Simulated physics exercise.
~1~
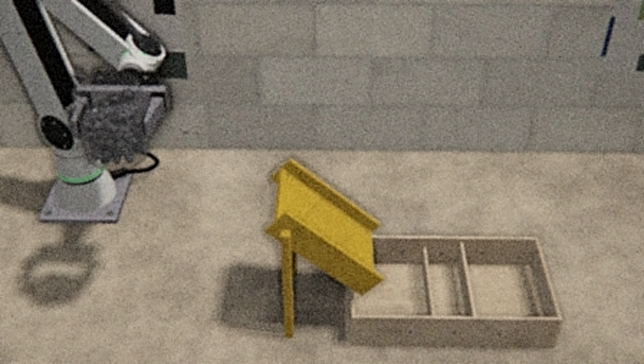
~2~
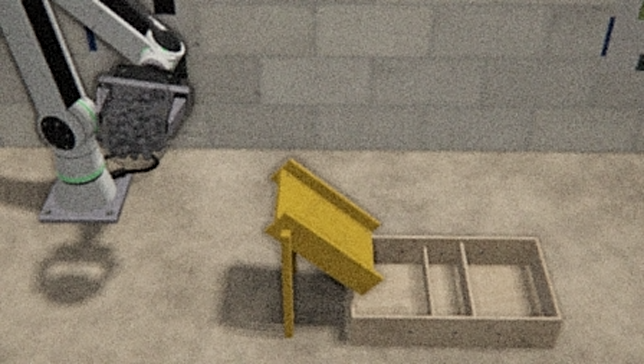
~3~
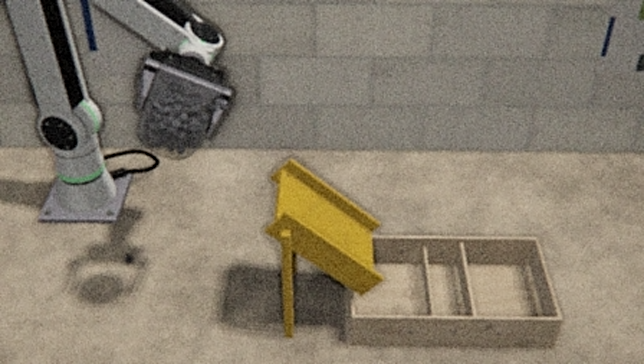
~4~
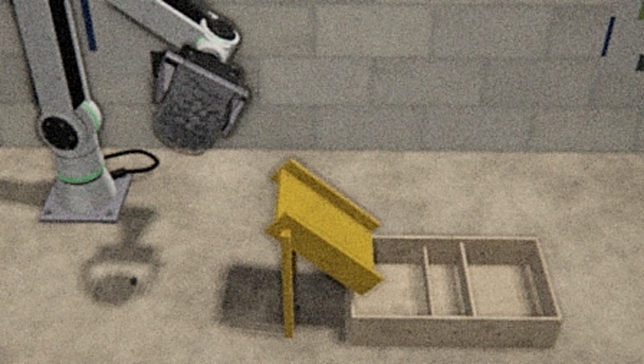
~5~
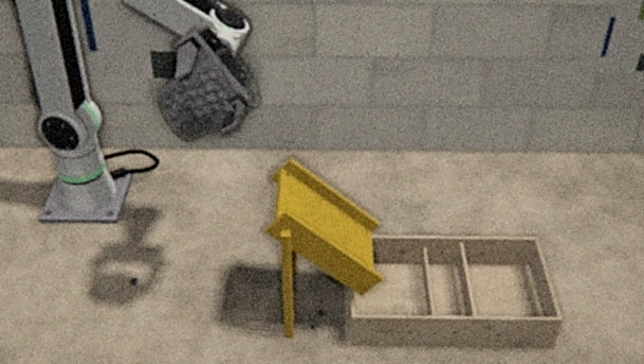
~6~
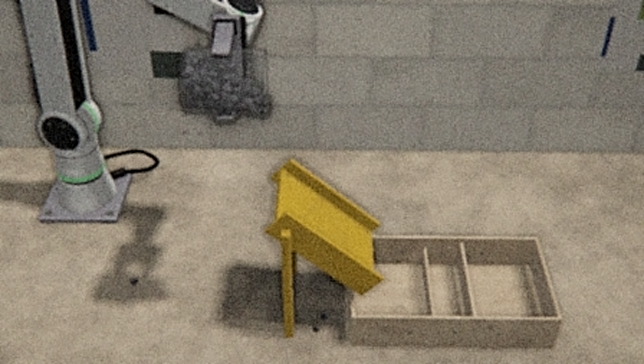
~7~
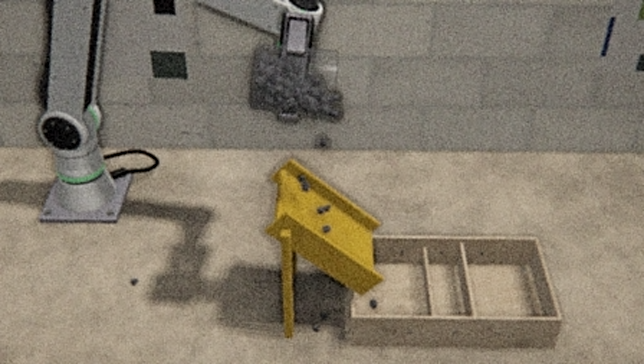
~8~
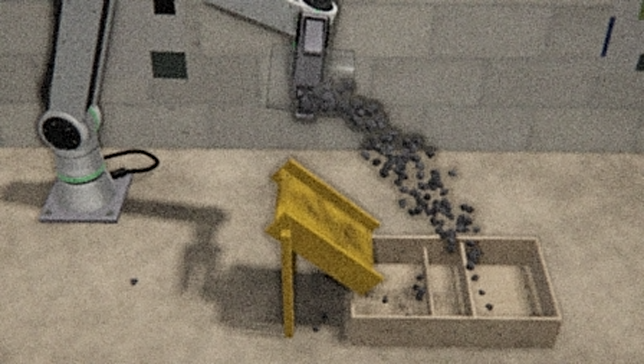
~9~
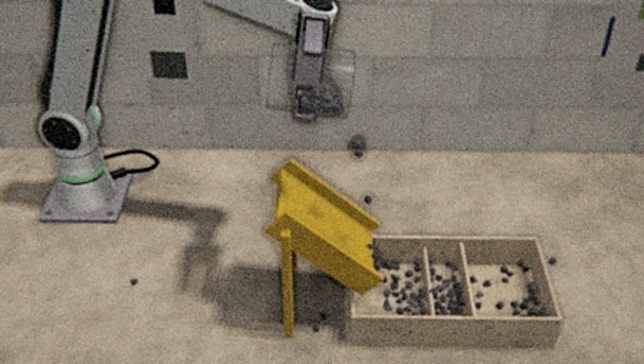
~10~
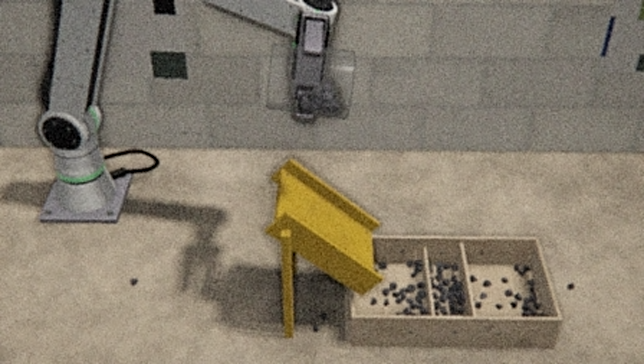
On a sandy floor before a grey block wall, a robot arm carries a clear container of dark pebbles rightward, tips it above a yellow chute, and pours them into a divided wooden box, where they scatter across all three parts while some stay in the container.
